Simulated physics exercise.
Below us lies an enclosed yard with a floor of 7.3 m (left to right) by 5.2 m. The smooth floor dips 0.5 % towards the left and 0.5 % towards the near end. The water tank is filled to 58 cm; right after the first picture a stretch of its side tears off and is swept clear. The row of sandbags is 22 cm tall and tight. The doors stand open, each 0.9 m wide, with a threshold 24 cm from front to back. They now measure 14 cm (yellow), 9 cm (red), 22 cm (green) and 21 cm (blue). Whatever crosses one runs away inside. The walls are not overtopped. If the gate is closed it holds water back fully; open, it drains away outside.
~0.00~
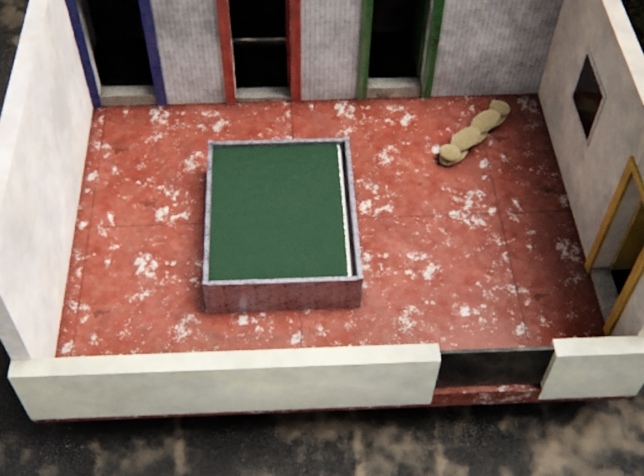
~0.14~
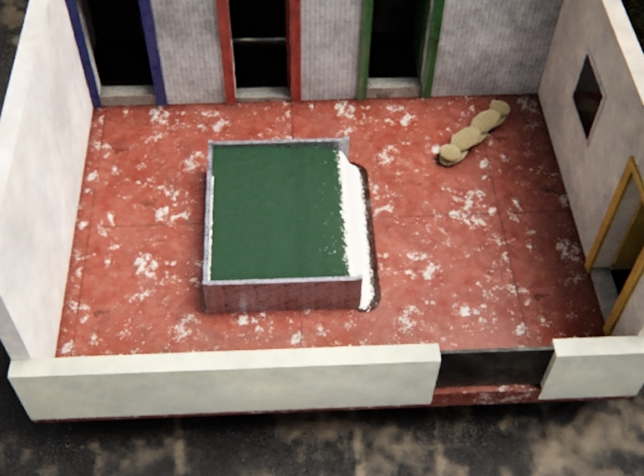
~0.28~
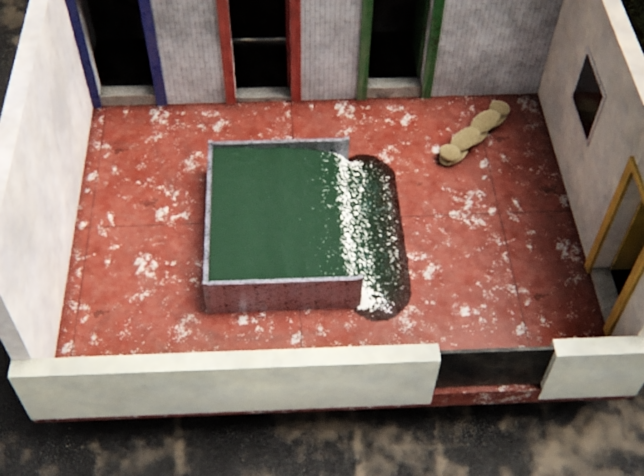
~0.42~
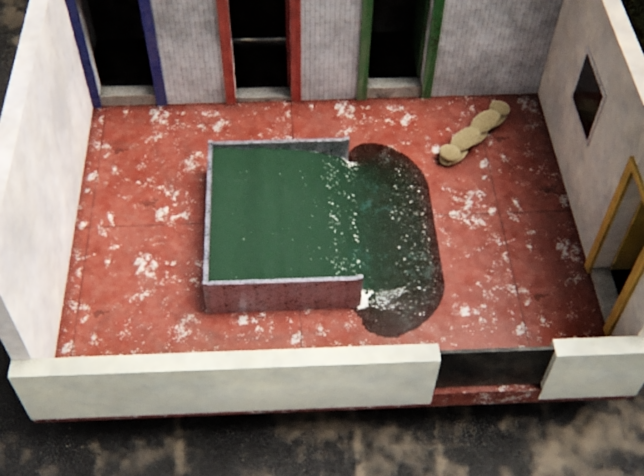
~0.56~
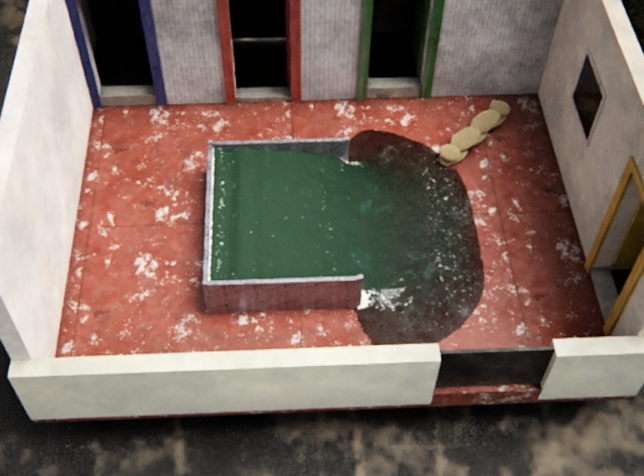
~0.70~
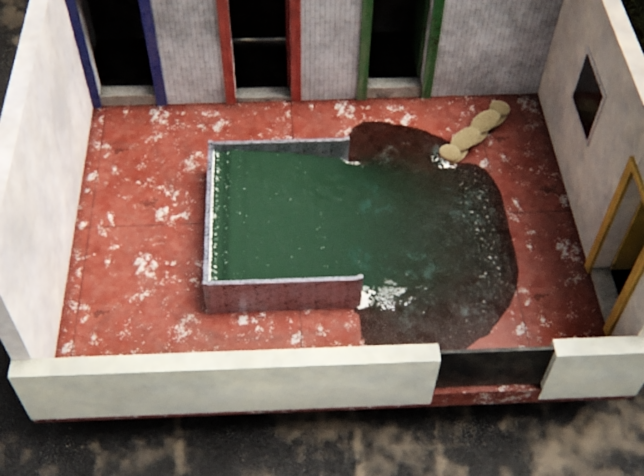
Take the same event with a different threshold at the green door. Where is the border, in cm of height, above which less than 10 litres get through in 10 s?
Close to 7 cm is just enough.
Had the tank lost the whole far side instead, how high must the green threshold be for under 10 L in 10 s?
Then roughly 13.5 cm.
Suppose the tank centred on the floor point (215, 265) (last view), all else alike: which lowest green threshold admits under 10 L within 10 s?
Then roughly 7.0 cm.
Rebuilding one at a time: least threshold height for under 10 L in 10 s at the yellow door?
About 25 cm at yellow.
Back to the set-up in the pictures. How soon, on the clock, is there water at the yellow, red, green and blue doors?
Yellow 1.1 s, red 4.5 s, green 1.5 s, blue 6.0 s.
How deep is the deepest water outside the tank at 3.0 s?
Up to some 36 cm.
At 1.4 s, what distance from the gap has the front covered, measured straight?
About 3.8 m.
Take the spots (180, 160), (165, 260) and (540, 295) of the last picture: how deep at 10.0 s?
About 5, 3 and 8 cm.
After 1.4 s water covers 40 % of the floor, deepest (36 cm) near (571, 228); it has not reached the green door.
After 3.0 s water covers 45 % of the floor, deepest (36 cm) near (539, 115); 6 cm at the green door, 0 litres in over its 22 cm threshold.
After 10.0 s water covers 95 % of the floor, deepest (16 cm) near (50, 393); 5 cm at the green door, 0 litres in over its 22 cm threshold.
At the green door as built, the water arrived by 1.5 s and peaked near 12 cm at 4.4 s.
Run again over the same 10 s with other heights there, 15 litres in over 6 cm, 5 litres over 8.5 cm. The limit of 10 litres is kept from about 7 cm up.
